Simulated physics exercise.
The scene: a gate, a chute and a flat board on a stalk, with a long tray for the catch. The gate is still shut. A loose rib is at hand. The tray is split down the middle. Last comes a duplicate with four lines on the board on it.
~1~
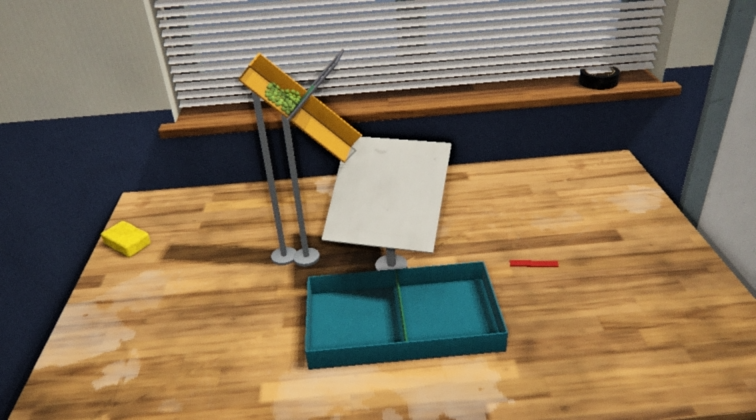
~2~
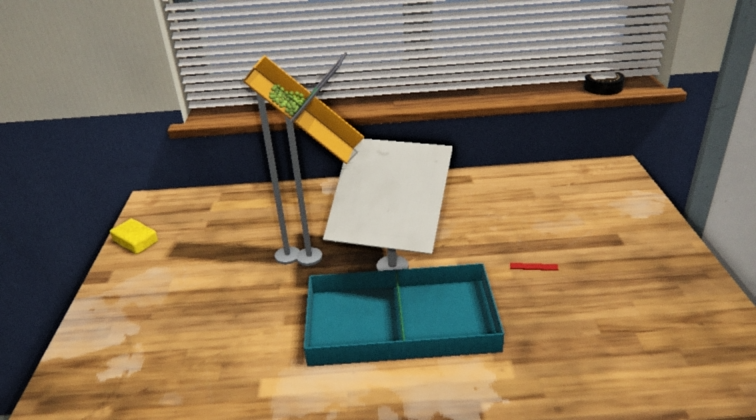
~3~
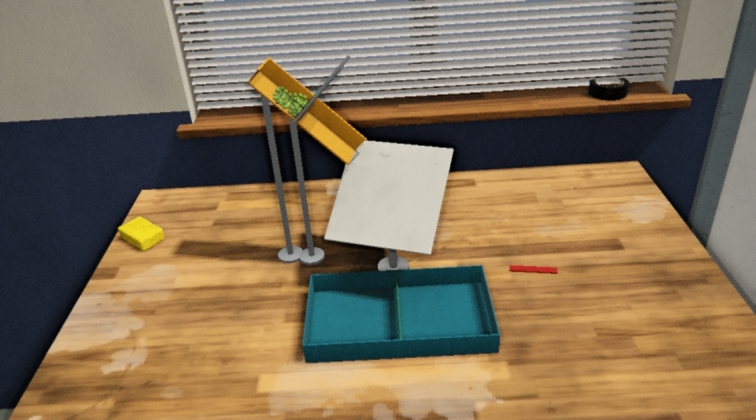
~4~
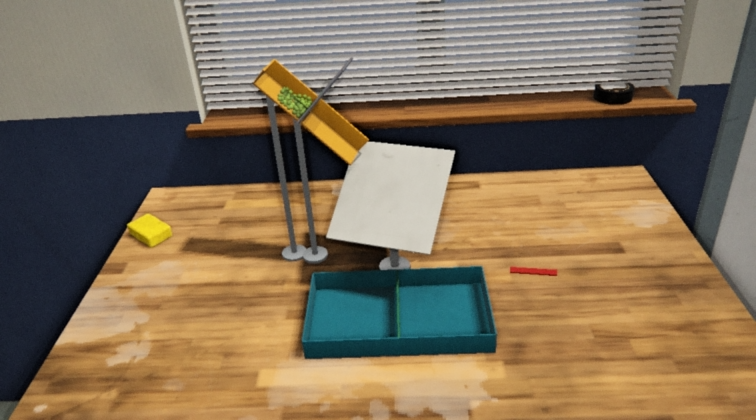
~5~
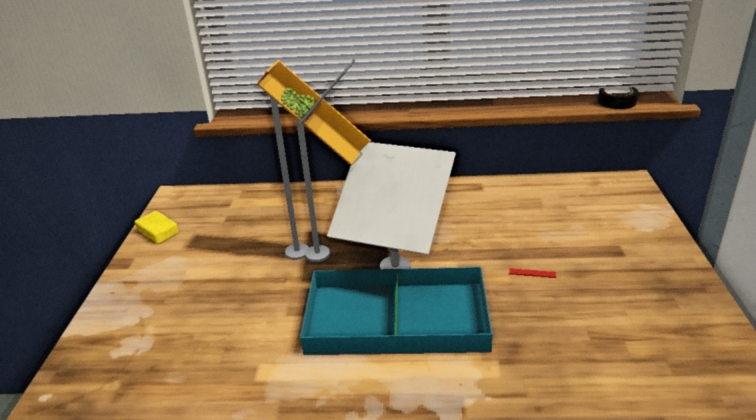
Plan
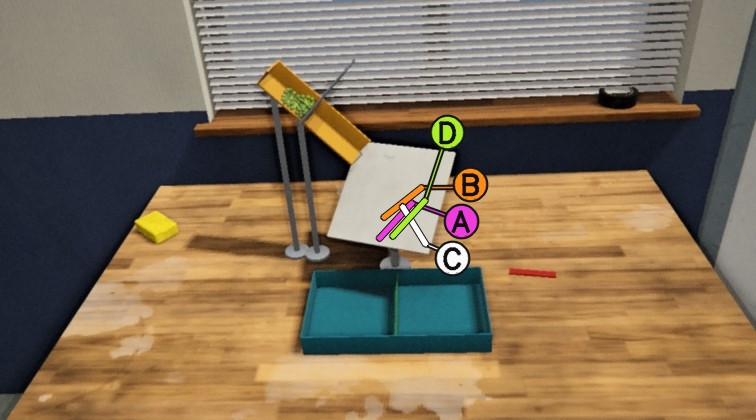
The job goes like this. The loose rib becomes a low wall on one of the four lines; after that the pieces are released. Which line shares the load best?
C works best here.
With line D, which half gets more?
The left half.
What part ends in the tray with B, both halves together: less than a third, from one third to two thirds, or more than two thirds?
More than two thirds.
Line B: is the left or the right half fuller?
More lands on the left.
On the marked copy, line A from (412, 203) to (379, 238); line B from (421, 187) to (383, 217); line C from (402, 206) to (425, 243); line D from (425, 200) to (392, 236).
With A, of what is caught, the bulk in the left half, a small share in the right.
With B, of what is caught, all but a few in the left half, a small share in the right.
With C, of what is caught, close to two thirds in the left half, close to a third in the right.
With D, of what is caught, the whole lot in the left half, none at all in the right.
